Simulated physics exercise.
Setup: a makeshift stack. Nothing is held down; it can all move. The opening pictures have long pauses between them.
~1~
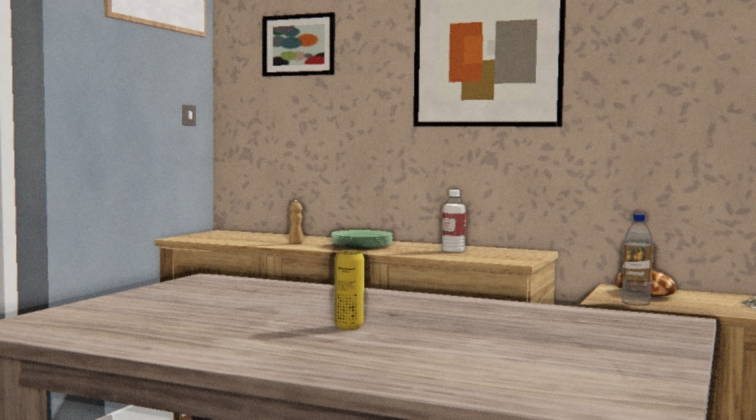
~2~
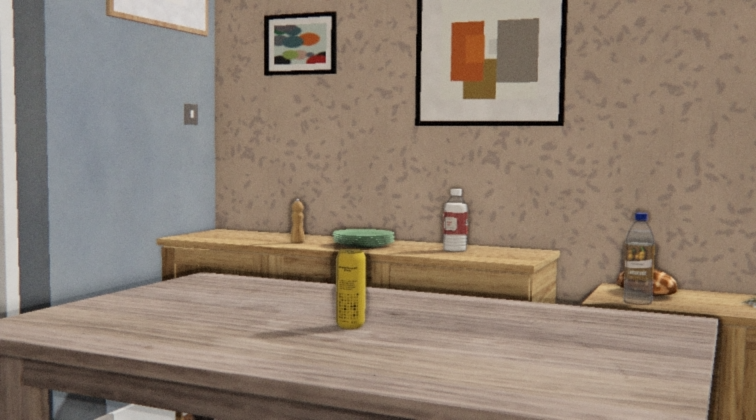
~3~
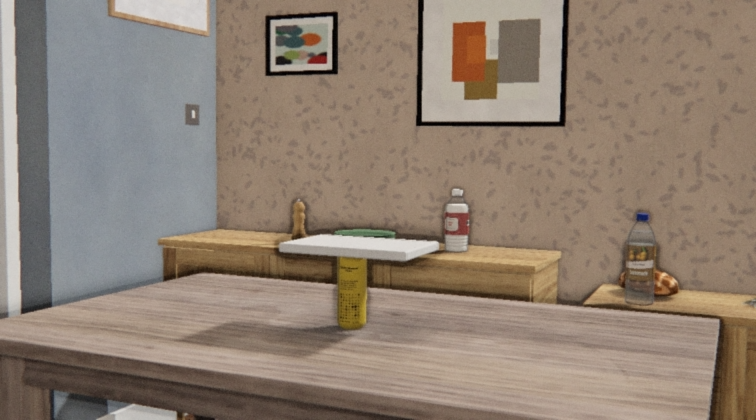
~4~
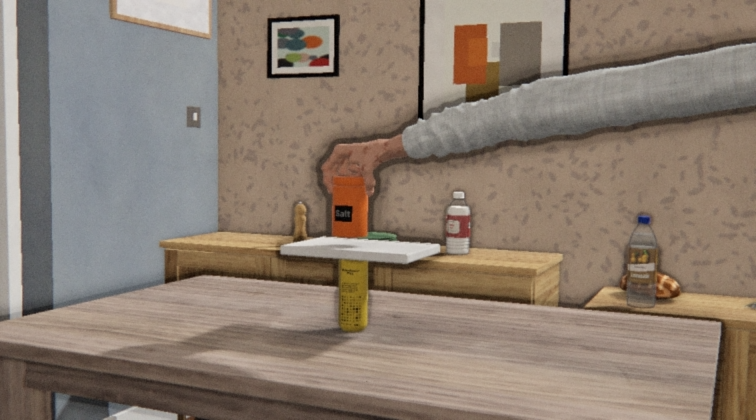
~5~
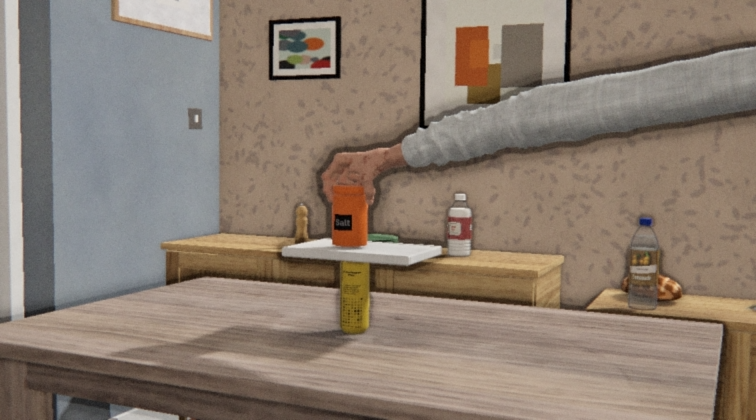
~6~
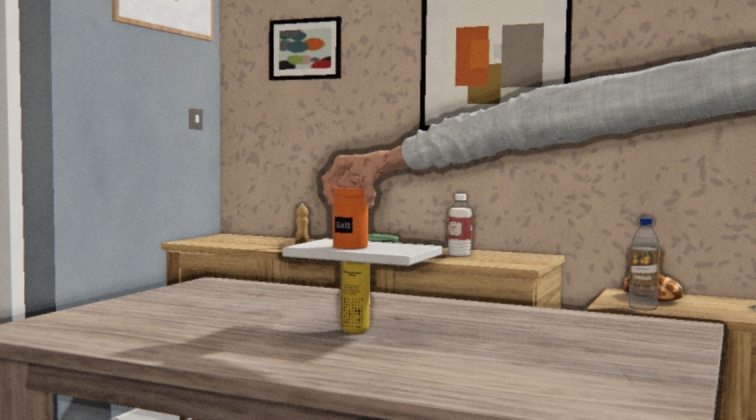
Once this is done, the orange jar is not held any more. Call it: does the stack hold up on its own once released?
Holds up.
Then, 0.30 s after the last picture, nothing has stirred.
Then, 1.00 s after the last picture, orange jar resting near (350, 218).
At rest, all 3 in place. Seen from the same camera at the end, orange jar near (350, 218). The stack stays up.
